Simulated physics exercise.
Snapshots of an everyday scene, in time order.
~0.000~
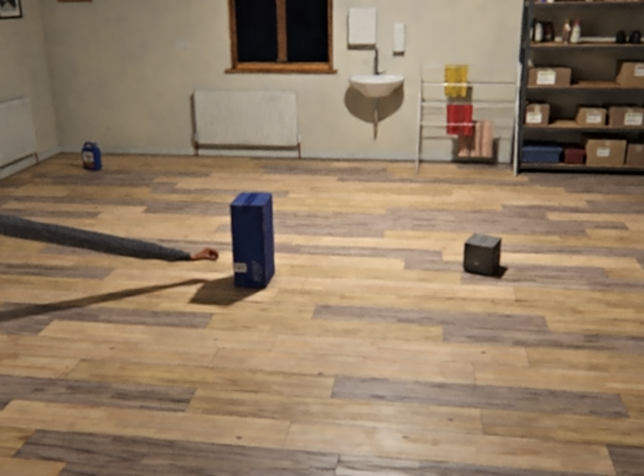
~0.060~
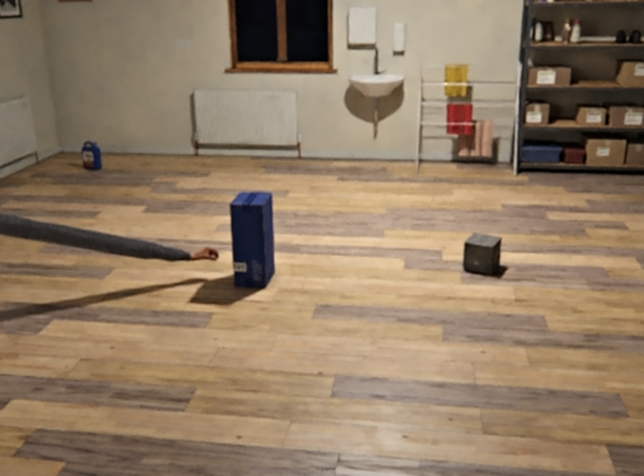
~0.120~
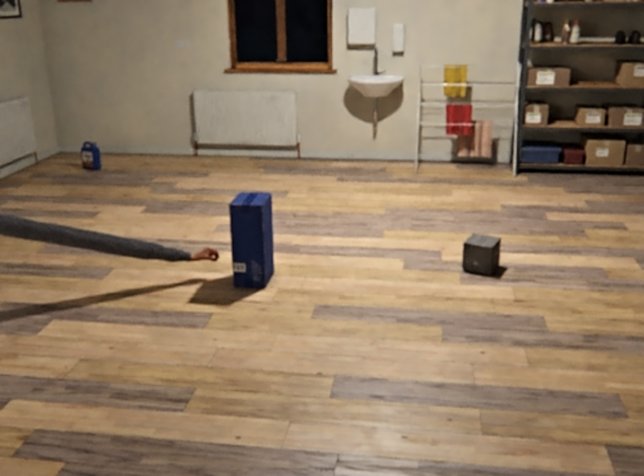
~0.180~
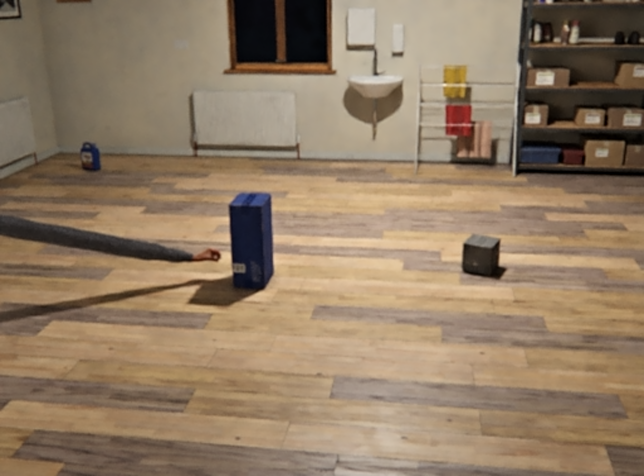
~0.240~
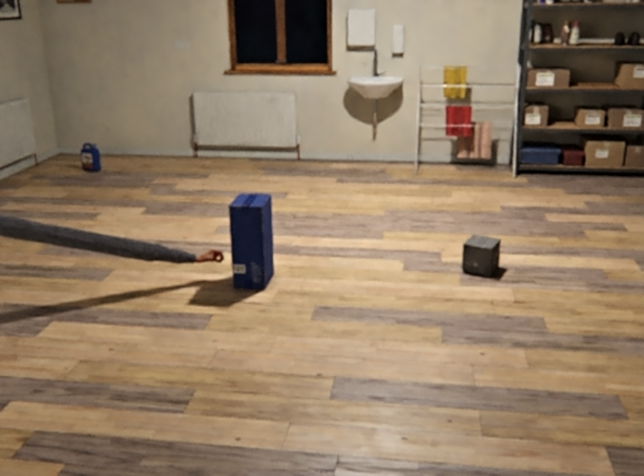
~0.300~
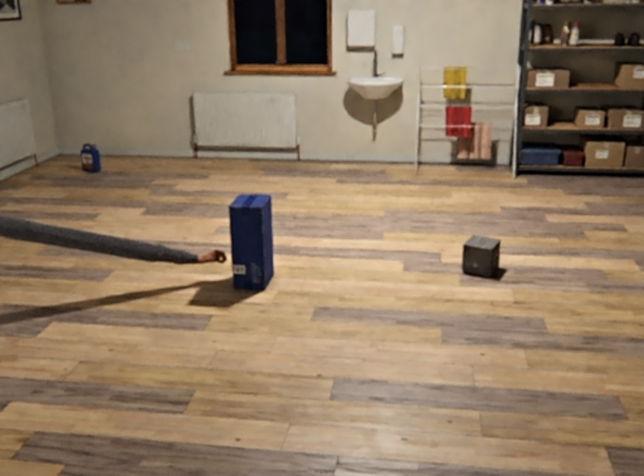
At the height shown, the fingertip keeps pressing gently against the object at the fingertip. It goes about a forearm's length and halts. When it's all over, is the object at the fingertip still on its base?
Yes, it is still standing.
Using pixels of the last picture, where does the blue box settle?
End position, last frame: About (309, 244).
By 0.80 s, blue box moved a little near (264, 242).
By 1.20 s, blue box moved about its own width near (282, 243).
By 1.60 s, blue box moved about its own width near (301, 244).
When it is over (2.4 s), moved from the start, blue box. End places, in pixels of the last picture, blue box near (309, 244).
